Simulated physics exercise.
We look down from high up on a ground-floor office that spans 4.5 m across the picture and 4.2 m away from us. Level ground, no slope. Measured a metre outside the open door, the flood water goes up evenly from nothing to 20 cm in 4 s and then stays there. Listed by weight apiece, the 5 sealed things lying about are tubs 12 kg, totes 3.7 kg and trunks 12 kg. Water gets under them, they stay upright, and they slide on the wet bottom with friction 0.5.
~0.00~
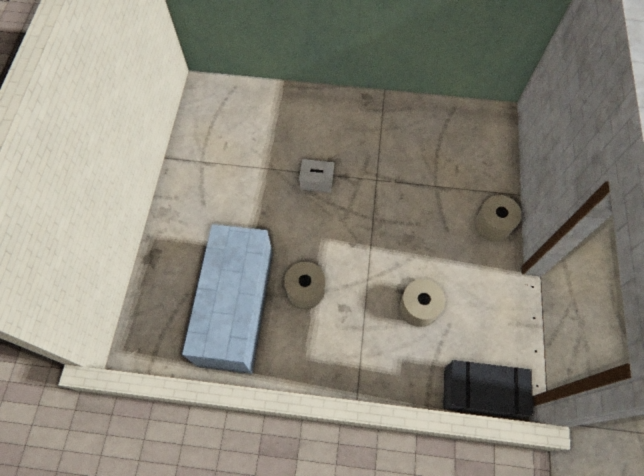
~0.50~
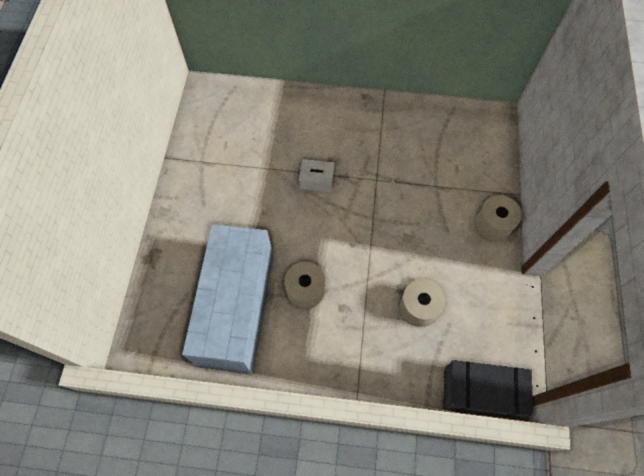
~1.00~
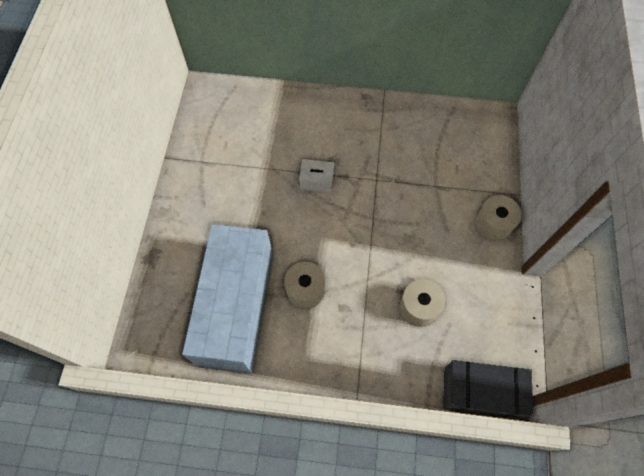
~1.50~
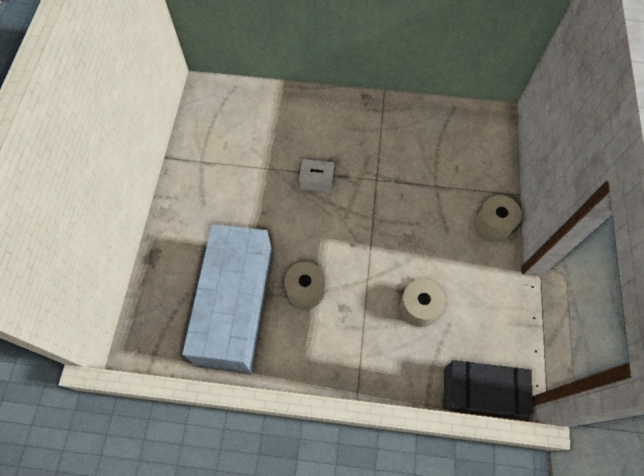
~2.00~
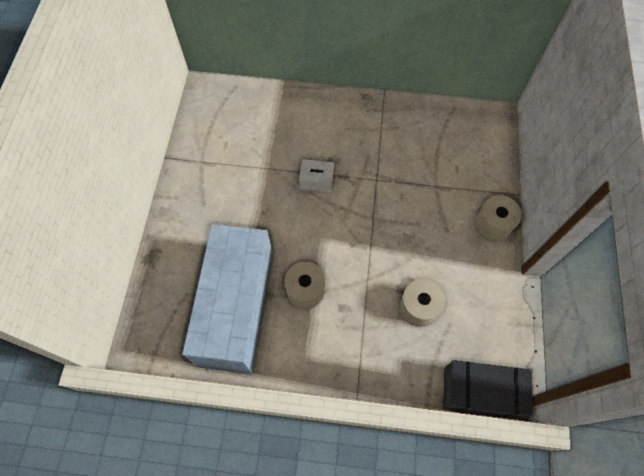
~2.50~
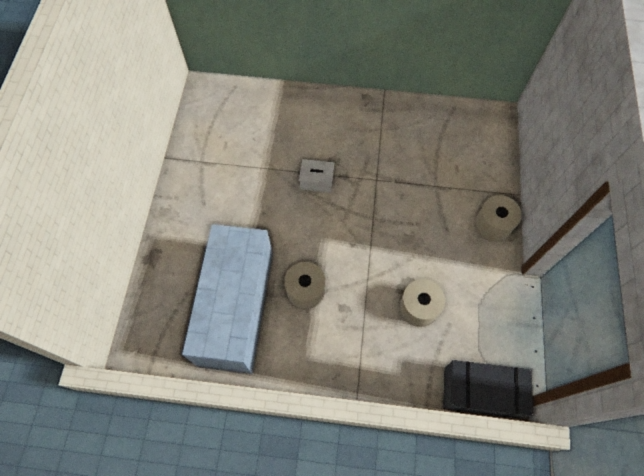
At the start, a room seen from above has a dry floor holding a long blue block, three round tan objects, a small grey box and a black trunk. Water spreads over the paving outside, then covers the doorway at right and creeps just inside, while the objects stay still.
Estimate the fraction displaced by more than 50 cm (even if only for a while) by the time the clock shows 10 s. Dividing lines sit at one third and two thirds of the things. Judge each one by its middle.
My call: Two thirds or more of them.
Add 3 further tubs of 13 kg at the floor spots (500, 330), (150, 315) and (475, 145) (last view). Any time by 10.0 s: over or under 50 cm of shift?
So, in the order asked, it's too far, not far enough and not far enough.
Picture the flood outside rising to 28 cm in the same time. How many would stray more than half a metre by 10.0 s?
I count 4 of them in that case.
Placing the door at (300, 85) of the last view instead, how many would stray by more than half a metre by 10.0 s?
Then it comes to 3.
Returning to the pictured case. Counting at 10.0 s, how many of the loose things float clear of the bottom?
That would be 3 of them.
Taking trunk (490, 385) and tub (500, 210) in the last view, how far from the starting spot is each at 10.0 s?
The first is 150 cm from its start, the second 0 cm.
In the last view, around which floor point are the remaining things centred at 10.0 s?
I'd put it close to (329, 172) in the last view.
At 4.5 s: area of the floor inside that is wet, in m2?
Somewhere about 6.0 m2, give or take.
After 3.5 s 0 of 5 are over 50 cm from their spots; 0 afloat.
After 4.5 s 0 of 5 are over 50 cm from their spots; 0 afloat.
After 7.0 s 3 of 5 are over 50 cm from their spots; 2 afloat.
After 10.0 s 4 of 5 are over 50 cm from their spots, and 4 have been at some point; 3 afloat.
